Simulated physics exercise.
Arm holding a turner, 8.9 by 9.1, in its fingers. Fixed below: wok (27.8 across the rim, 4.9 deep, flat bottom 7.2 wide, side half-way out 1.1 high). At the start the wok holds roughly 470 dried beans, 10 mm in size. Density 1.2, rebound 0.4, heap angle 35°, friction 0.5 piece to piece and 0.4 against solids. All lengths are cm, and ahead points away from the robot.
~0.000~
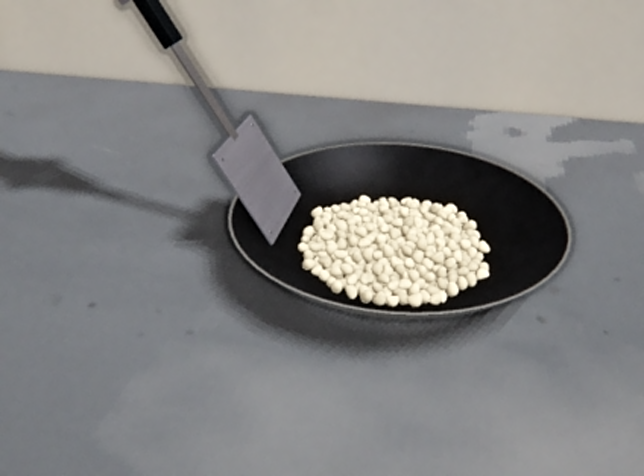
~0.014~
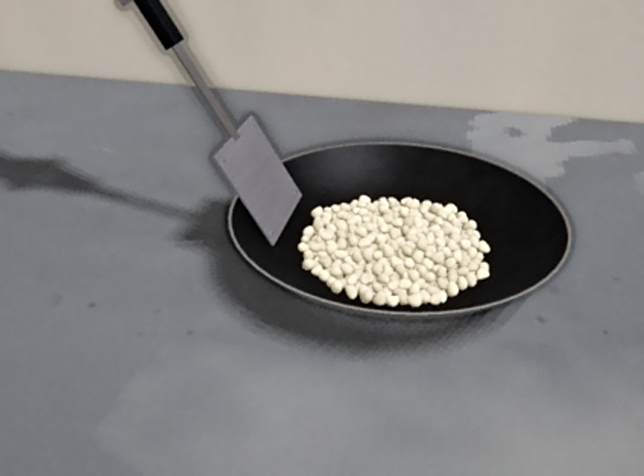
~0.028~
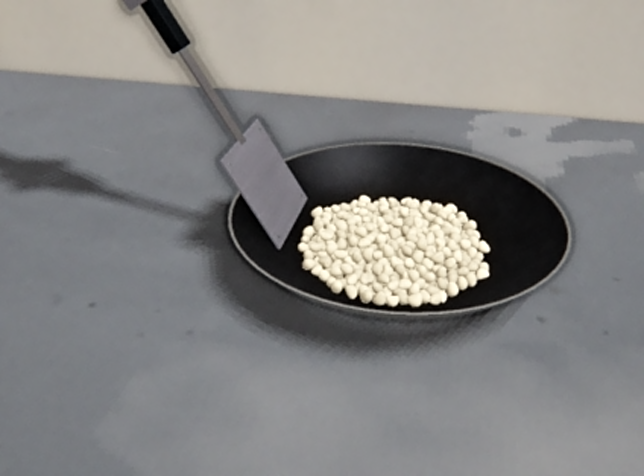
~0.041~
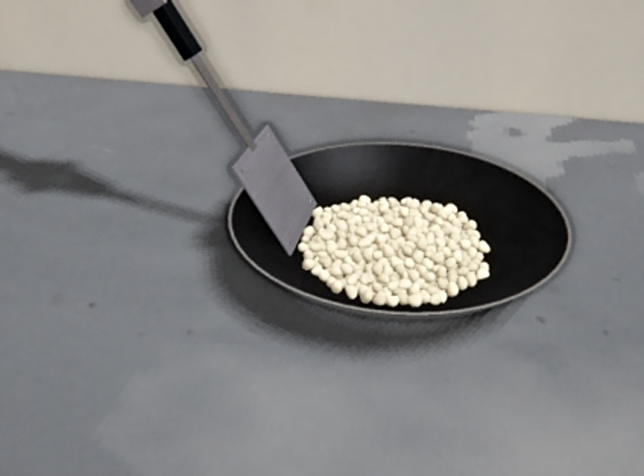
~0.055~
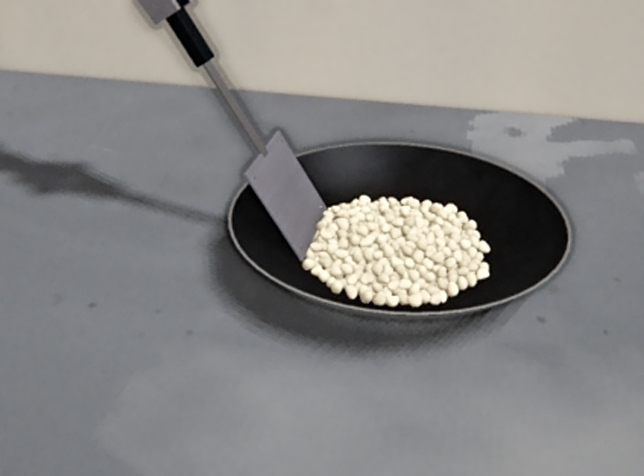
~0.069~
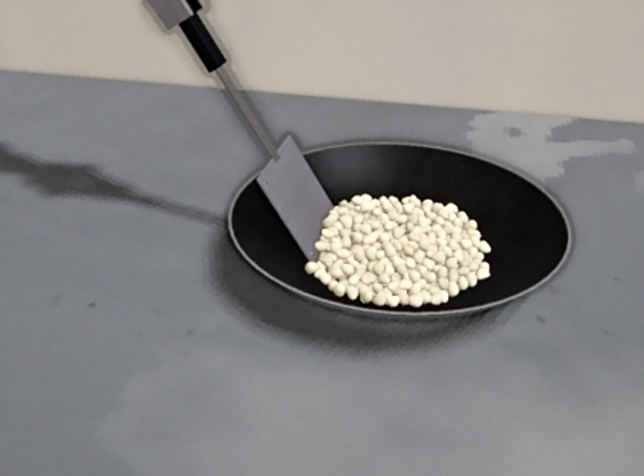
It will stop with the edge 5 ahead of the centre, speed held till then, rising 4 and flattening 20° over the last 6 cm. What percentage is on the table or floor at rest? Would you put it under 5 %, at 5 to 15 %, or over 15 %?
I would say under 5 %.
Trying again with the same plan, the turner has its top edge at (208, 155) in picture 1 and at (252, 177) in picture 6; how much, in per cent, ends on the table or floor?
Roughly 5 percent ends up there.
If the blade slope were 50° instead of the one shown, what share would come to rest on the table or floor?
It would then be close to 0 %.
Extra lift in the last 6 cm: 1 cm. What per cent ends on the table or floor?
0 per cent.
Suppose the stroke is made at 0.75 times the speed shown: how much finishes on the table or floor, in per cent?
The share would be near 0 in a hundred.
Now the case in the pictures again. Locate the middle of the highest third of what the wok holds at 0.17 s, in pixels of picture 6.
Near (458, 235).
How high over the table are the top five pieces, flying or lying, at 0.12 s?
6 cm or so.
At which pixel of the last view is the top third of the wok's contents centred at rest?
Centre: Roughly (503, 242).
After 0.12 s, sloping 59°, highest piece 7 above the table; 467 in the wok.
After 0.17 s, sloping 50°, highest piece 8 above the table; 467 in the wok.
After 0.40 s, sloping 39°, highest piece 6 above the table; 461 in the wok, 5 on the table or floor, 1 on the blade or in flight.
After 1.45 s, sloping 39°, highest piece 6 above the table; 461 in the wok, 6 on the table or floor.
At rest, 461 in the wok, 6 on the table or floor. That is 1 % on the table or floor.
